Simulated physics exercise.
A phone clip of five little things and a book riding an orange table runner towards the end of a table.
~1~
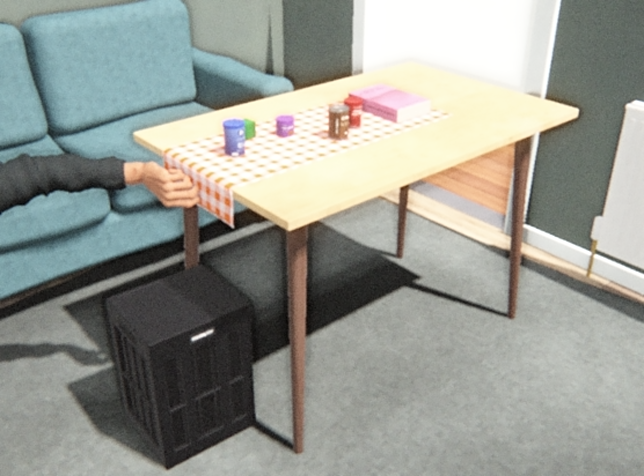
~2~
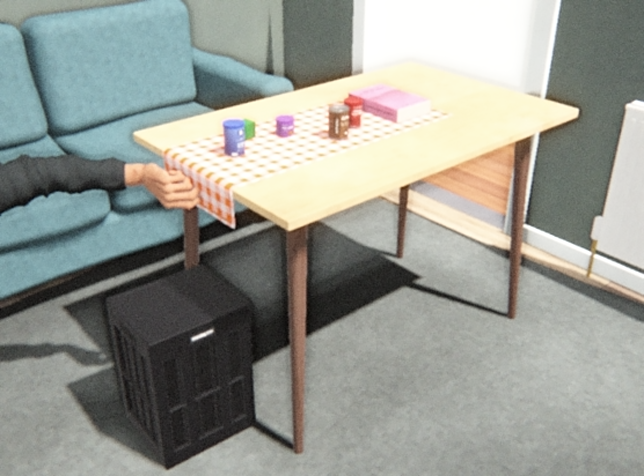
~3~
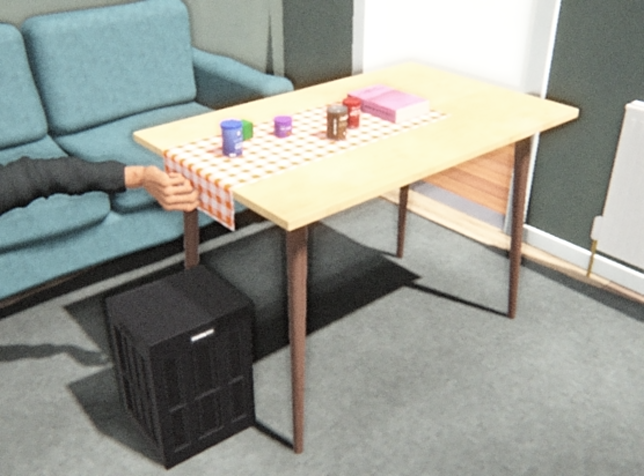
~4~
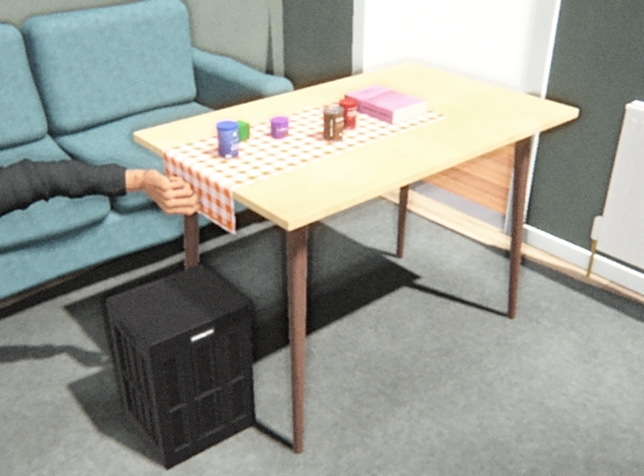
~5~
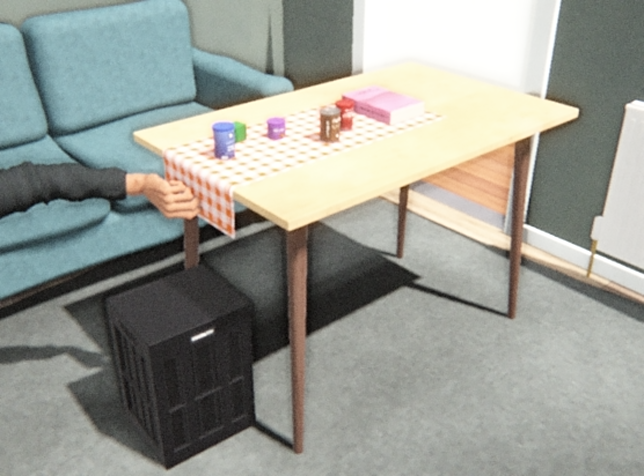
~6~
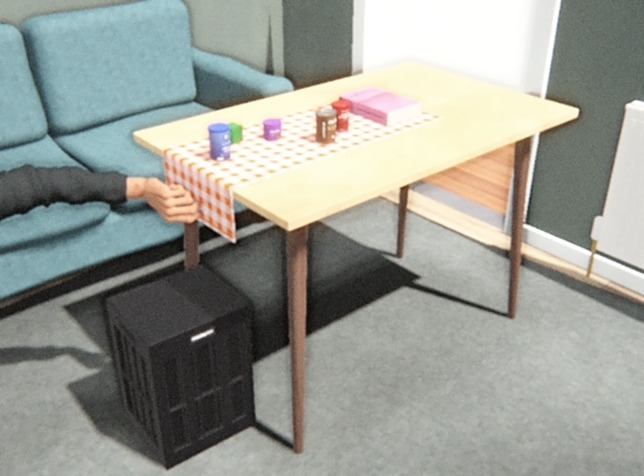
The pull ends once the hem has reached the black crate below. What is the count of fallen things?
It carries off two.
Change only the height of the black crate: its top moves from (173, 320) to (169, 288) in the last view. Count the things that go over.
Then 1.
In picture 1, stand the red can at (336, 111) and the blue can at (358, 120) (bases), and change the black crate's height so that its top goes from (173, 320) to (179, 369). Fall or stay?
The red can keeps its place on top; the blue can survives.
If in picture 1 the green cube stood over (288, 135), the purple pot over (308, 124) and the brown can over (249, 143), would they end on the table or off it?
The green cube keeps its place on top, the purple pot stays on, the brown can tumbles off.
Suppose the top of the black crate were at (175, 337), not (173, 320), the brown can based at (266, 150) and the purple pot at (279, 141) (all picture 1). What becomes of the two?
The brown can falls, the purple pot is carried off.
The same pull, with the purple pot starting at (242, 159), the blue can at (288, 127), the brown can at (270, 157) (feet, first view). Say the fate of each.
The purple pot comes down; the blue can holds on; the brown can tumbles off.
Early on, hem near (201, 247); all still up.
Midway, hem near (203, 279); blue can and green cube gone.
Finally, hem on the crate; blue can and green cube gone. The answer is two.
